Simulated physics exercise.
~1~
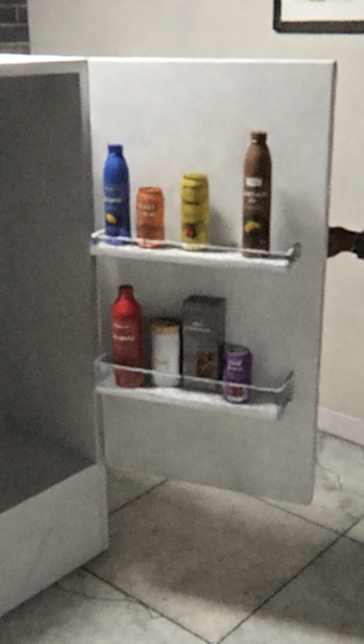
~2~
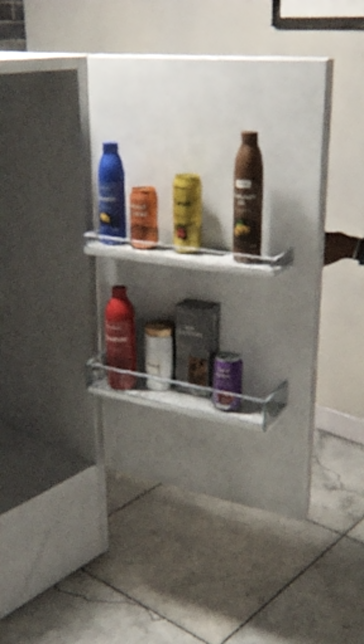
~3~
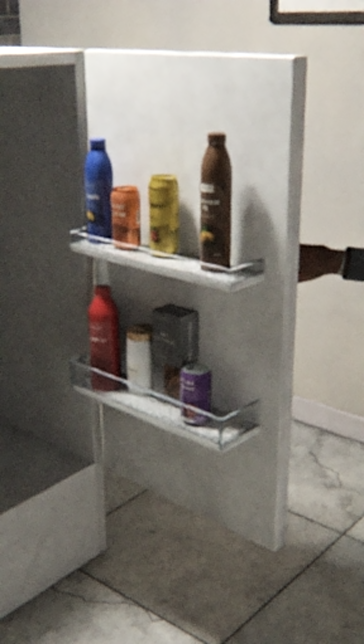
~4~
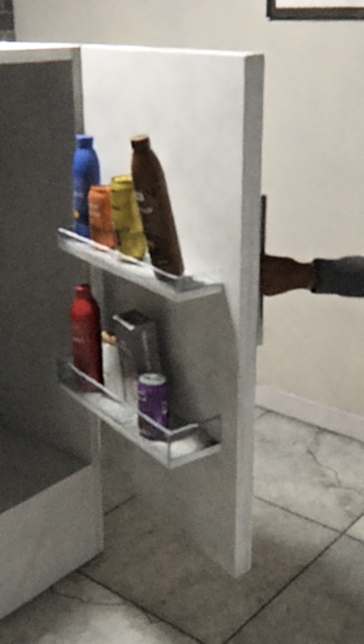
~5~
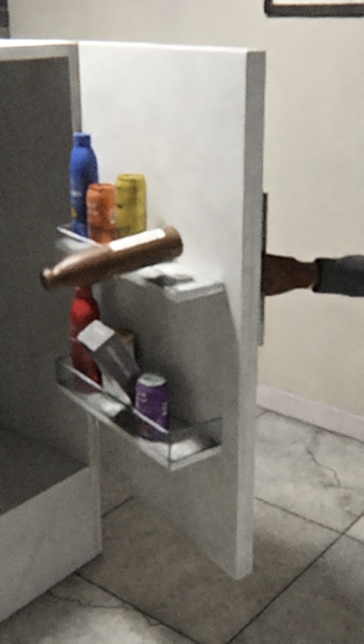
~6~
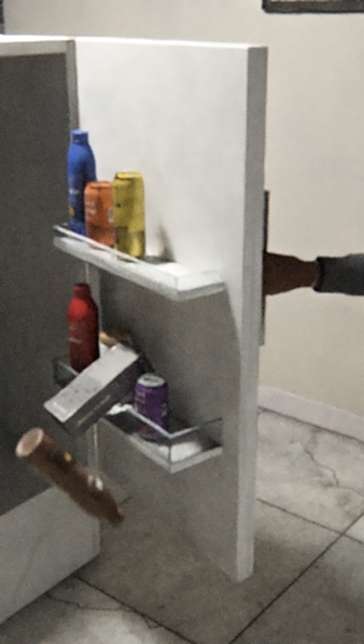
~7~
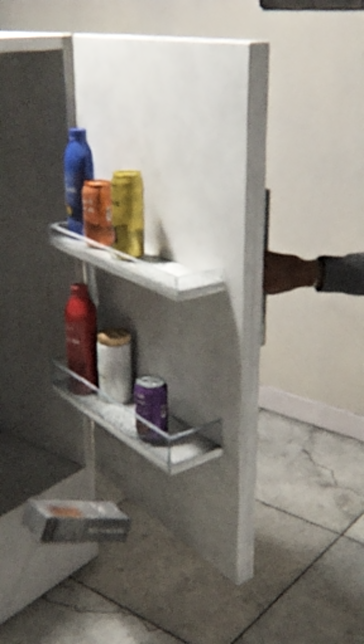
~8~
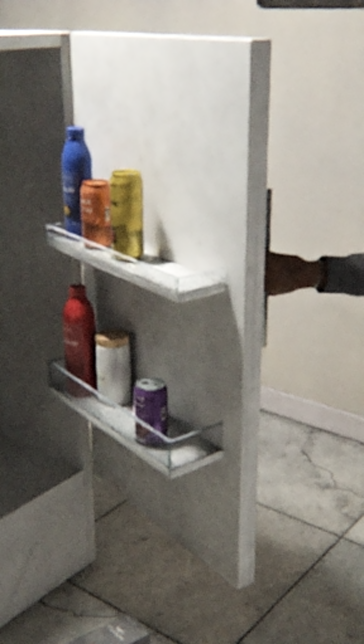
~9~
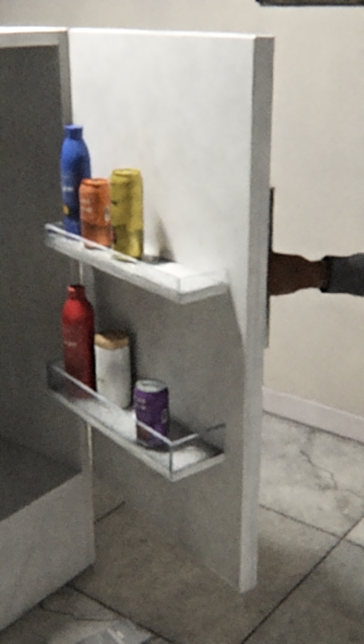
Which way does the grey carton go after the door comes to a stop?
The grey carton moves down, tipping out of the lower rack and dropping to the floor.
A brown bottle and a grey carton tumble off a cooler door's racks as it swings and stops.
